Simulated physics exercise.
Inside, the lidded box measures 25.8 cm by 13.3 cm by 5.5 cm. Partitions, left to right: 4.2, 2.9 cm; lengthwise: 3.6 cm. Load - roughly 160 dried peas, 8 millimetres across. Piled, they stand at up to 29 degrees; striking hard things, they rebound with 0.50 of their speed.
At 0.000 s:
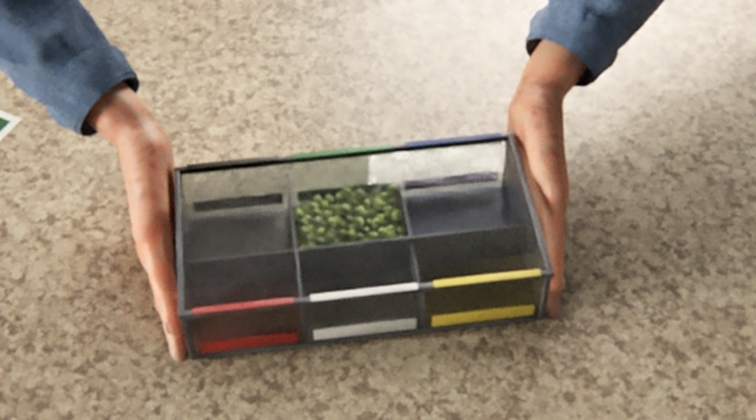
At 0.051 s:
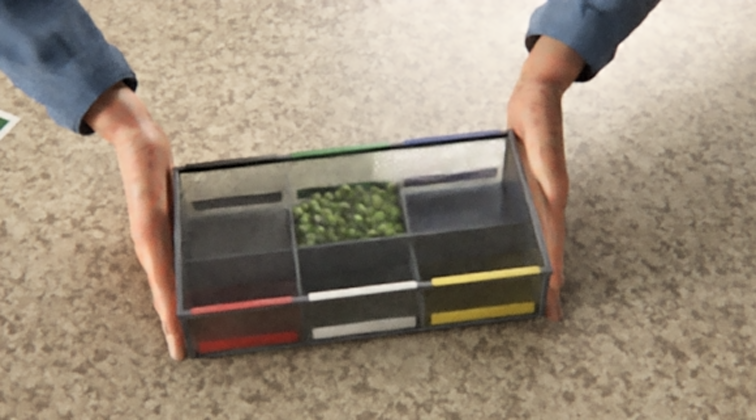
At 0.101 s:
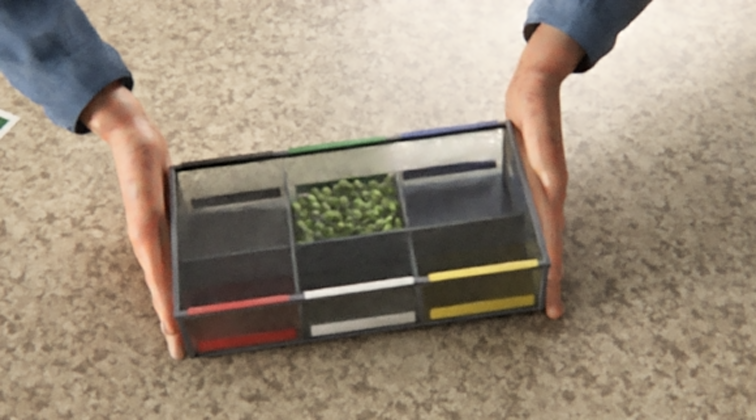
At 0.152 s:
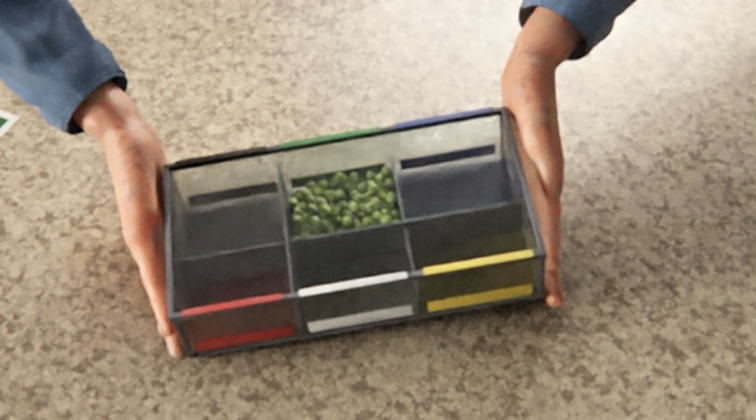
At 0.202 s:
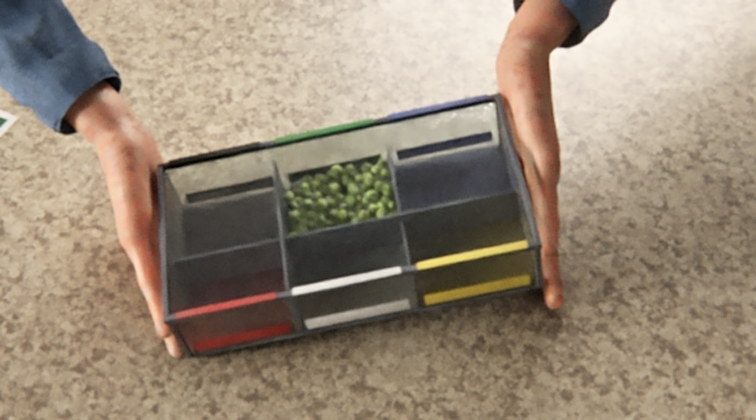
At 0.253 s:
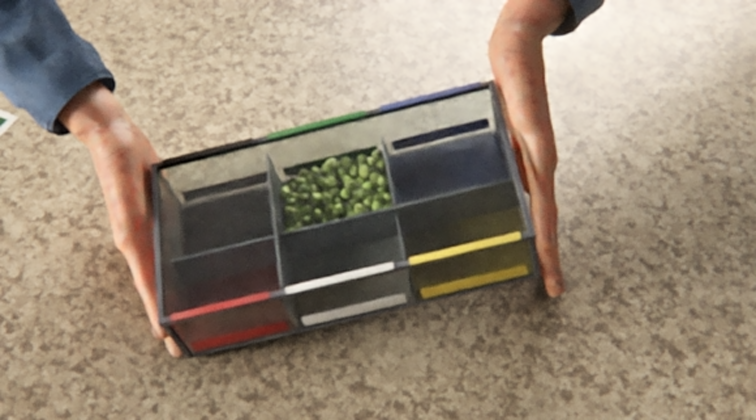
On a speckled stone surface, two hands tilting a clear-lidded divided box down to the left, green peas staying in one compartment.
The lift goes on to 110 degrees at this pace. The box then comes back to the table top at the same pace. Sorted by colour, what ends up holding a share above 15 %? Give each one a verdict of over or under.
Red compartment - over; blue compartment - under; green compartment - over; yellow compartment - under; white compartment - under; black compartment - under.
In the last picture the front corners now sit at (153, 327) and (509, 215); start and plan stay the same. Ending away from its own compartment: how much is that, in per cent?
I'd say close to 40 in a hundred.
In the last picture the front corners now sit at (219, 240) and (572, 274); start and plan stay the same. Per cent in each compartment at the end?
Result - red: 0 %; blue: 50 %; green: 0 %; yellow: 50 %; white: 0 %; black: 0 %.
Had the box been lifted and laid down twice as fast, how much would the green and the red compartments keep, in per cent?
In that case the green compartment would hold 70 per cent and the red one 20 per cent.
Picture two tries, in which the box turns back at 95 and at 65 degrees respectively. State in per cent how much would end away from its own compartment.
35 and 5 %.
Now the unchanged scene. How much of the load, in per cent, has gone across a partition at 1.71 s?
30 percent.
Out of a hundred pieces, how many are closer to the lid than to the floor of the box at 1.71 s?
About 60 per cent.
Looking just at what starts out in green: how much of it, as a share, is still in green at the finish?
I'd put it at roughly 60 per cent.
After 1.71 s, tilt 110 degrees; red 20 %, green 70 %, white 5 %, black 5 %.
After 2.68 s, tilt 51 degrees; red 30 %, green 65 %, black 5 %.
After 3.64 s, tilt 0 degrees; red 30 %, green 65 %, black 5 %.
In the end, at 4.2 s, red 30 %, blue 0 %, green 65 %, yellow 0 %, white 0 %, black 5 %.
